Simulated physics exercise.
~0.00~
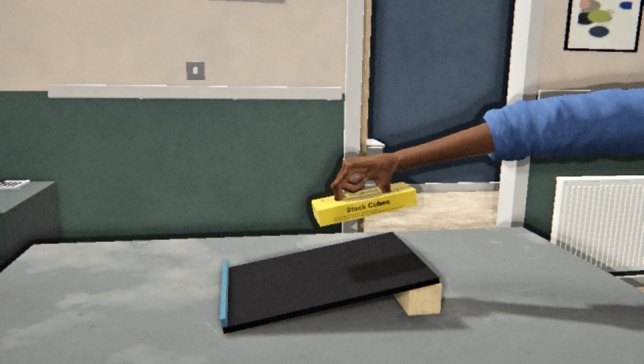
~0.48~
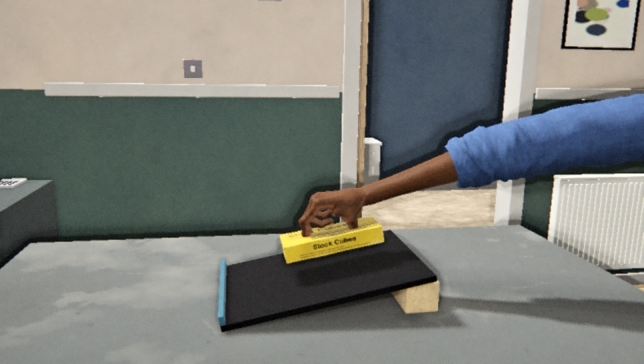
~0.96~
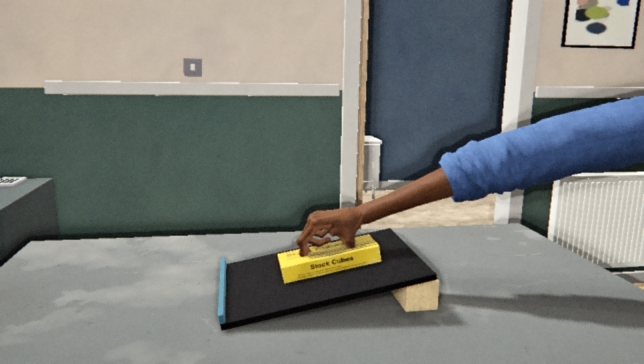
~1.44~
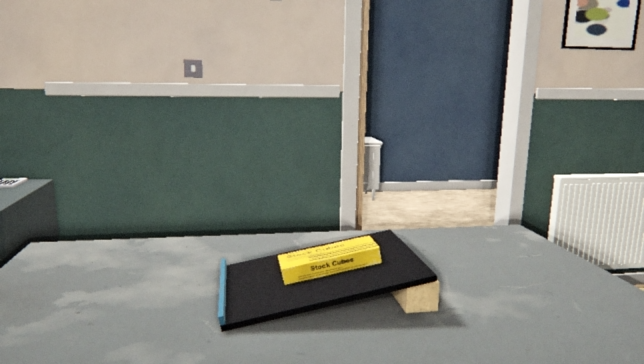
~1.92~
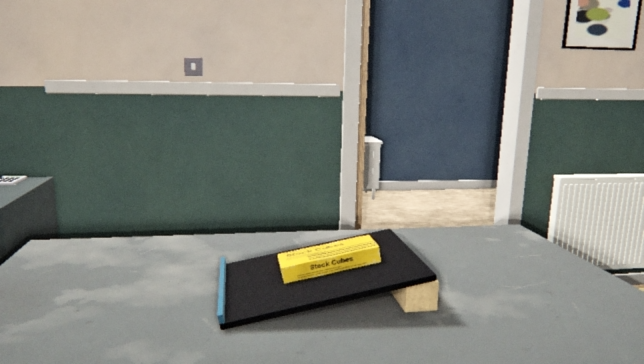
A yellow packet was lowered by a hand onto a sloping black board propped up on a table, then the hand let go and drew away, and the packet stayed in place on the slope without sliding.
